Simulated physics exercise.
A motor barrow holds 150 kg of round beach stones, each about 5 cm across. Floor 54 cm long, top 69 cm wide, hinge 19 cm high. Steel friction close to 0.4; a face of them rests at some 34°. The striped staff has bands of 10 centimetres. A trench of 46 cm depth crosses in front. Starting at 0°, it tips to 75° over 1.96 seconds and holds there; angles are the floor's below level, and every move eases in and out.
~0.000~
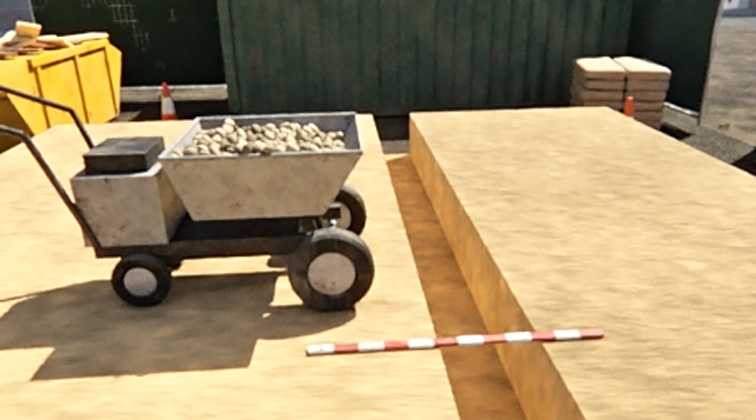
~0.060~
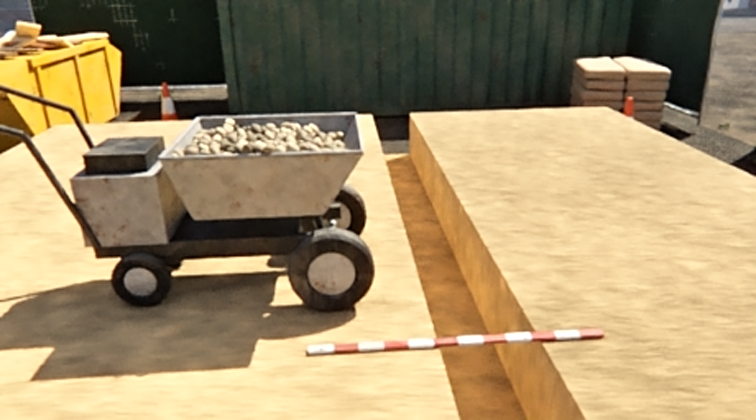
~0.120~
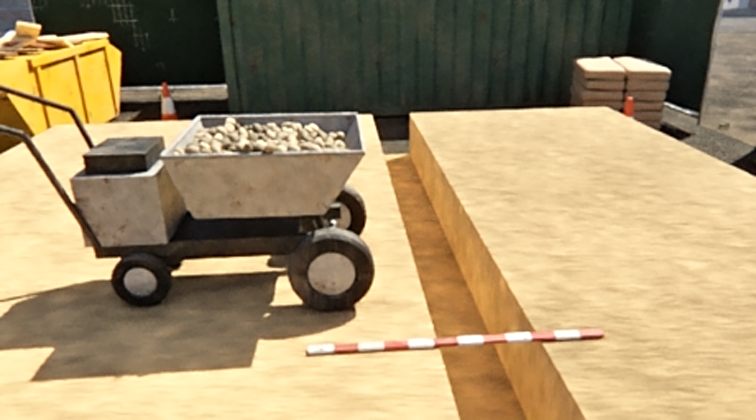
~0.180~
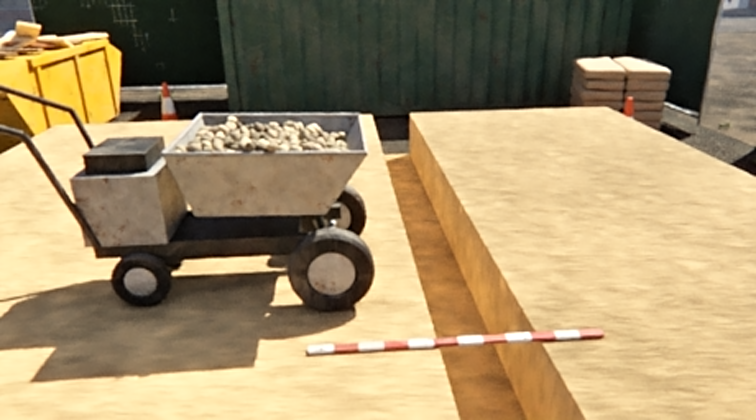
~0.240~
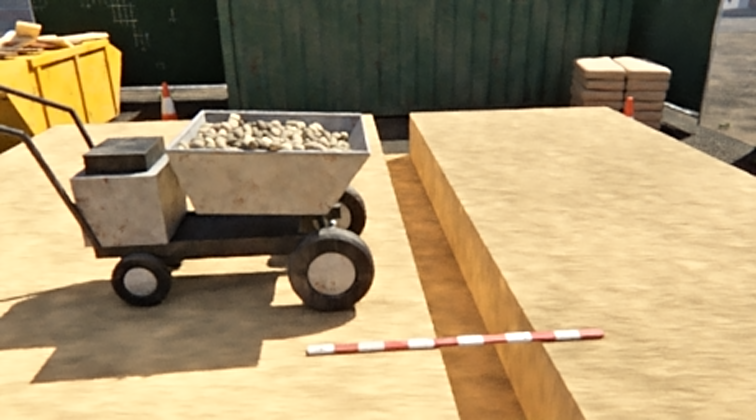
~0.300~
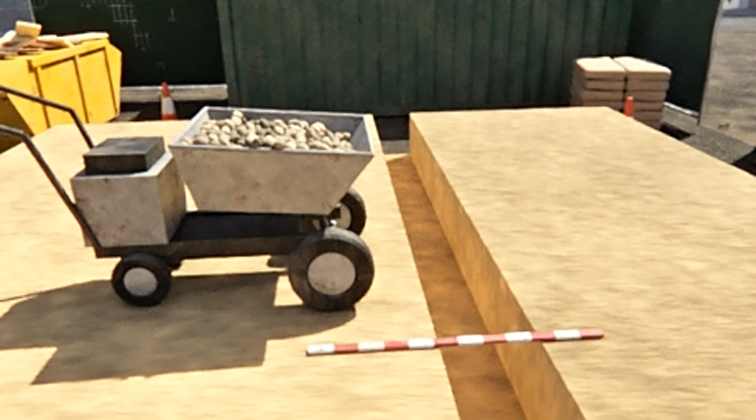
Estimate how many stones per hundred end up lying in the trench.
82 %.
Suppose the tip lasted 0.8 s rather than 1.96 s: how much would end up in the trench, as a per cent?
I'd put it at roughly 65 per cent.
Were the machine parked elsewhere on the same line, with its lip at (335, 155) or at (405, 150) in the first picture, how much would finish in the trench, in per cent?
It'd be around 100 per cent and after that around 40 per cent.
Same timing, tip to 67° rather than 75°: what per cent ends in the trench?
I'd guess some 80 in a hundred.
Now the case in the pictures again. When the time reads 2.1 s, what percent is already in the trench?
Roughly 50 percent of the load.
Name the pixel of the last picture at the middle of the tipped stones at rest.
Near (471, 330).
After 1.5 s the floor is at 63°; 95 % in the skip, 5 % in the trench; the foremost stones are at (484, 247).
After 2.1 s the floor is at 75°; 31 % in the skip, 52 % in the trench, 17 % past the trench; the foremost stones are at (621, 266).
After 2.4 s the floor is at 75°; 12 % in the skip, 70 % in the trench, 18 % past the trench; the foremost stones are at (697, 282).
After 4.4 s the floor is at 75°; 0 % in the skip, 82 % in the trench, 18 % past the trench; the foremost stones are at (729, 285).
